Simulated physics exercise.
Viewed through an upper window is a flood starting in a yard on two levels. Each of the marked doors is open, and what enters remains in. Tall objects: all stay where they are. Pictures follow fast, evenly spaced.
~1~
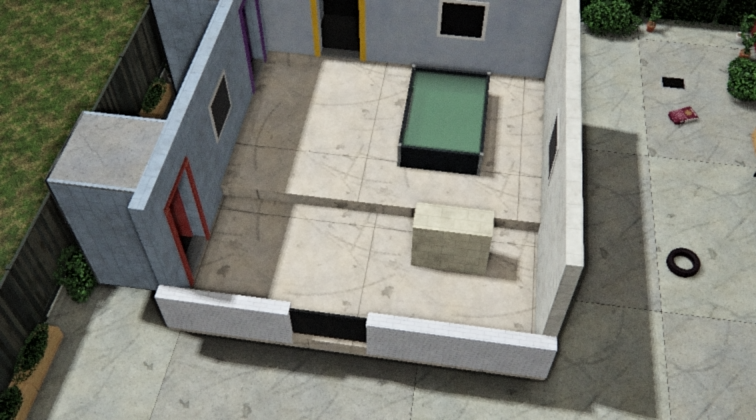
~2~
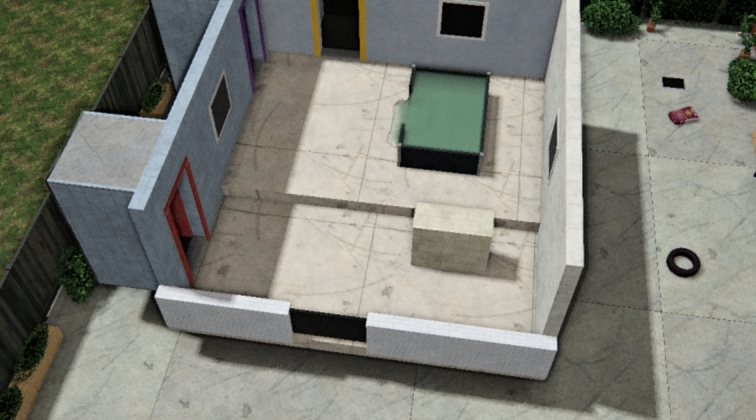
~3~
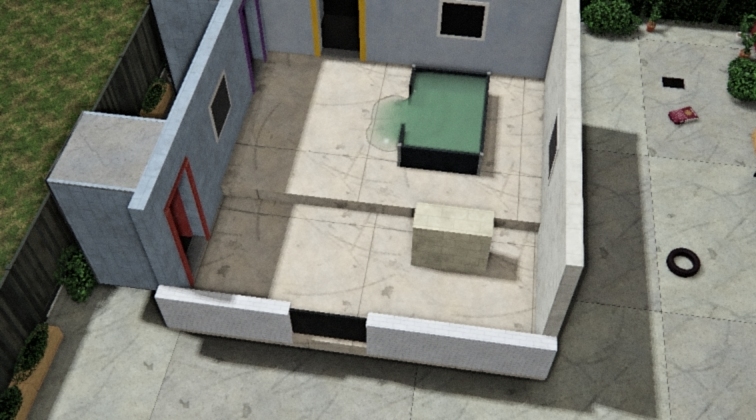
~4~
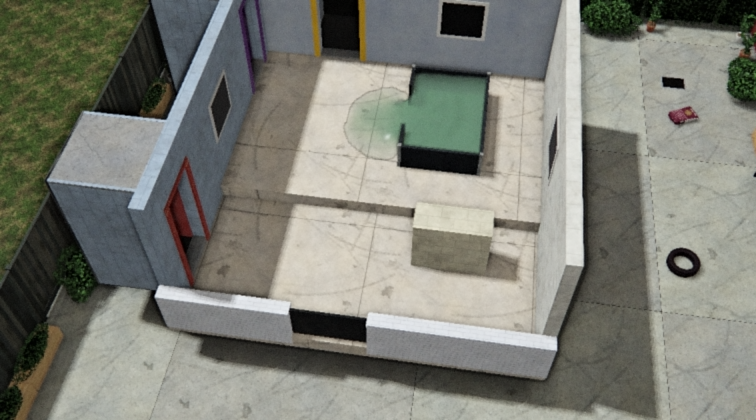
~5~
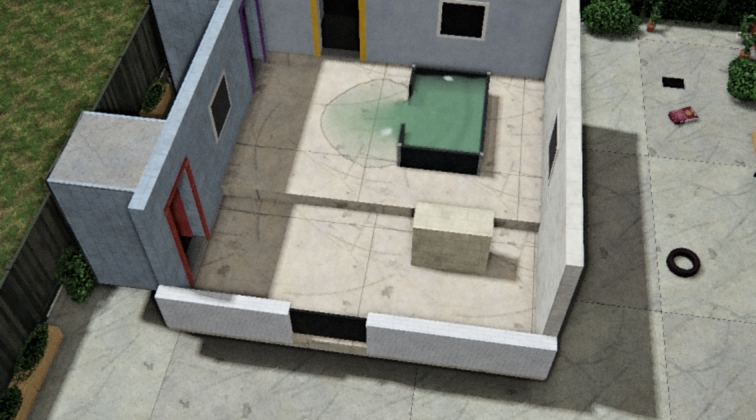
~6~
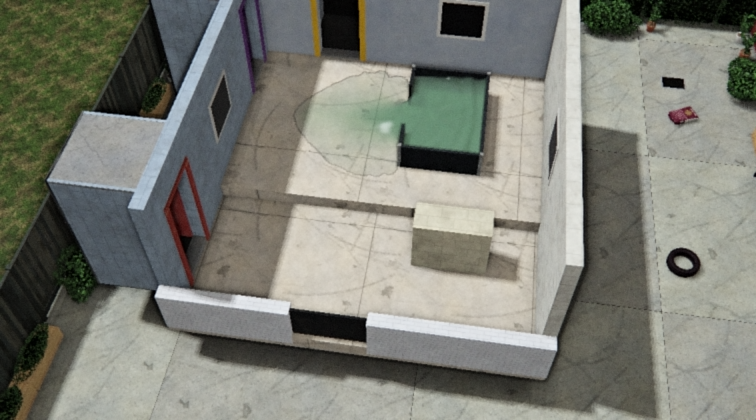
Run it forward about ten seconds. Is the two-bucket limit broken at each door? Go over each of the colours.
As I see it, the red door does not pass two buckets; the yellow door passes two buckets; the purple door passes two buckets.
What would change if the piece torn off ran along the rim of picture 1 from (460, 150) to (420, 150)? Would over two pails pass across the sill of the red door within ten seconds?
In that case red door never reaches it.
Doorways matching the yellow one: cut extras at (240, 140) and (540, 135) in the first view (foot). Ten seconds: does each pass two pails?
Well, one comes out higher, the other comes out lower.
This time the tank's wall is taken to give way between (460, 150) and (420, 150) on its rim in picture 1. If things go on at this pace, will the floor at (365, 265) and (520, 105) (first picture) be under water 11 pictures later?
As listed: Submerged, unflooded.
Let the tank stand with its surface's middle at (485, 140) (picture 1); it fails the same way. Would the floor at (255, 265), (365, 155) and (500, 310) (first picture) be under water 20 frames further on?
First one gets inundated, next one gets inundated, last one stays unwetted.
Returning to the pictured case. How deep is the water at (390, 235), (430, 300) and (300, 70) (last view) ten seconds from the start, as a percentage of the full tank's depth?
Approx. values, in order: 6 %, 6 %, 10 %.
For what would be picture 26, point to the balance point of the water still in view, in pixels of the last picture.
That puts it at around (345, 131).
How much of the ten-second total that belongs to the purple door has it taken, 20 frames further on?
Approximately 80 in a hundred, I reckon.
A moment on, water covers 25 % of the floor; the red door not reached, the yellow door wet at the sill, nothing in, the purple door wet at the sill, nothing in.
Next, water covers 35 % of the floor; the red door not reached, the yellow door under two buckets in, the purple door under two buckets in.
Then, water covers 40 % of the floor; the red door wet at the sill, nothing in, the yellow door under two buckets in, the purple door over two buckets in.
Later, water covers 55 % of the floor; the red door wet at the sill, nothing in, the yellow door over two buckets in, the purple door over two buckets in.
In the end, water covers 80 % of the floor; the red door wet at the sill, nothing in, the yellow door over two buckets in, the purple door over two buckets in.
